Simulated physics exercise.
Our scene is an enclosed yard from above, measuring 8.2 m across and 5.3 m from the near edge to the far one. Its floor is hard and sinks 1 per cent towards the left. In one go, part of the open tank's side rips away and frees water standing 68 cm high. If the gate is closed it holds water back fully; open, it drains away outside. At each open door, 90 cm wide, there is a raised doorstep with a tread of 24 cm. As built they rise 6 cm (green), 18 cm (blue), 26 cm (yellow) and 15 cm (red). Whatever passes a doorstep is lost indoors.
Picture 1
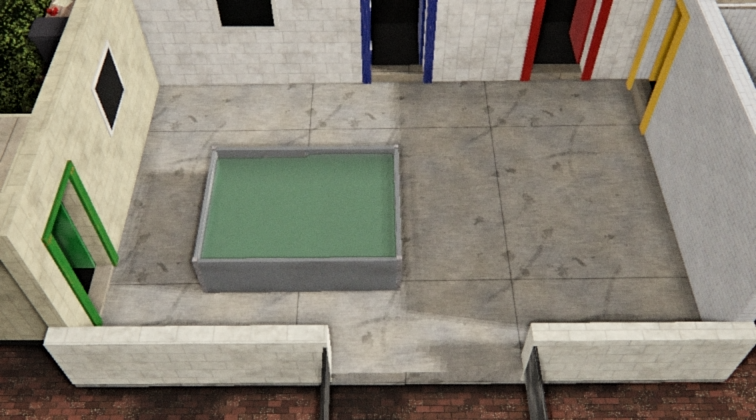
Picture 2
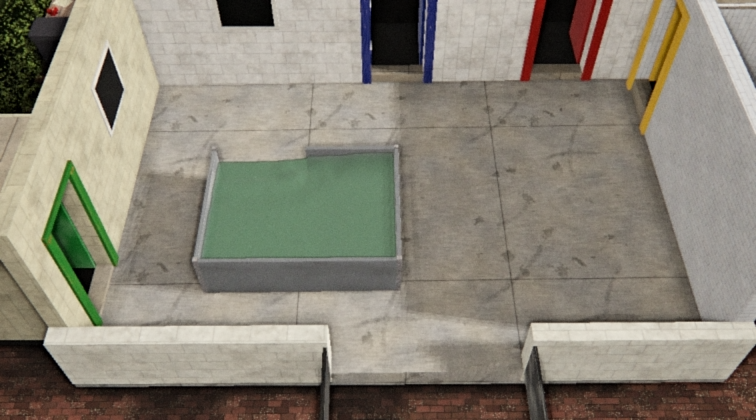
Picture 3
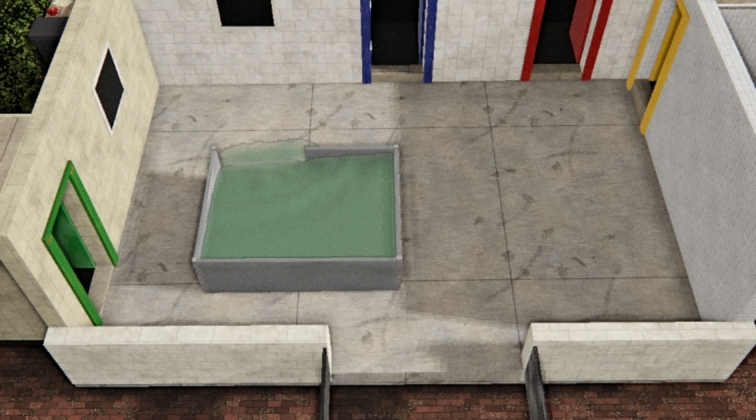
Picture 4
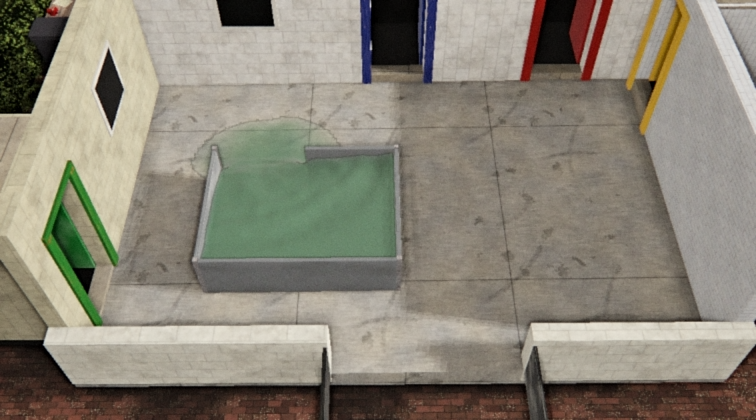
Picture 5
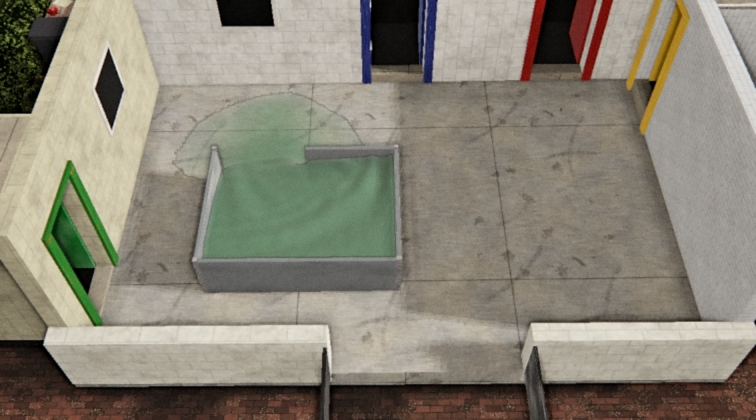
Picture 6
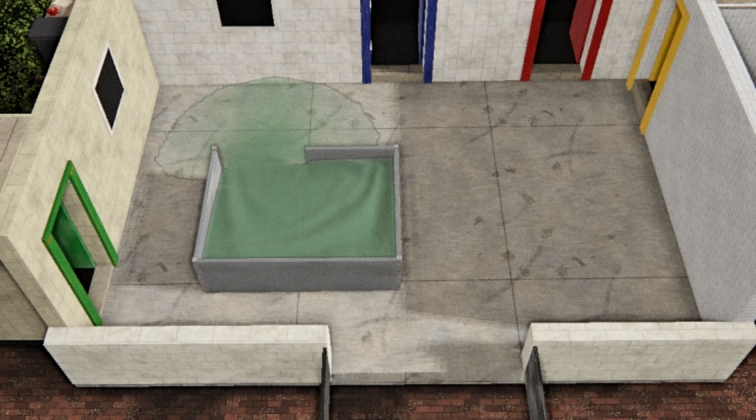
Green water in an open tank lay still until part of the far side broke away, then it poured through the gap and fanned out in a widening sheet across the yard's hard grey floor.
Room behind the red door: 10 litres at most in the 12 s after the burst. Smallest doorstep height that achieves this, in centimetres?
6 cm.
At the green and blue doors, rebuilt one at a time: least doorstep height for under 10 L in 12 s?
About 16 cm at green and 9.0 cm at blue.
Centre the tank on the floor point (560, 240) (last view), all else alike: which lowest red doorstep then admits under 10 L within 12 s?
Then about 24 centimetres at the least.
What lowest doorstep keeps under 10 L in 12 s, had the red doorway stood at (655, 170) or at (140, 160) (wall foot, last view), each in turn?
First place around 8.0 cm, second around 17 cm.
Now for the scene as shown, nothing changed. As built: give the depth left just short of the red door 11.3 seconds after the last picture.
About 5.5 cm.
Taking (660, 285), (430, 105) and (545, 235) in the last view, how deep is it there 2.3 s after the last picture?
About 0, 6 and 0 cm.
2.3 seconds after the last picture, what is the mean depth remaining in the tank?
Near 31 cm, averaged.
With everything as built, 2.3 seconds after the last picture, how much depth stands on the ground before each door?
Lab note, depth in cm: Green 1; blue 11; yellow 0; red 3.
Then, 0.7 s after the last picture water covers 20 % of the floor, deepest (44 cm) near (160, 88); it has not reached the red door.
Then, 2.3 s after the last picture water covers 45 % of the floor, deepest (38 cm) near (160, 88); 3 cm at the red door, 0 litres in over its 15 cm doorstep.
Then, 11.3 s after the last picture water covers 100 % of the floor, deepest (12 cm) near (92, 359); 6 cm at the red door, 0 litres in over its 15 cm doorstep.
At the red door as built, the water peaked near 9 cm, 8.1 s after the last picture.
Run again over the same 12 s with other heights there, 19 litres in over 5 cm, 2 litres over 8 cm. The limit of 10 litres is kept from about 6 cm up.
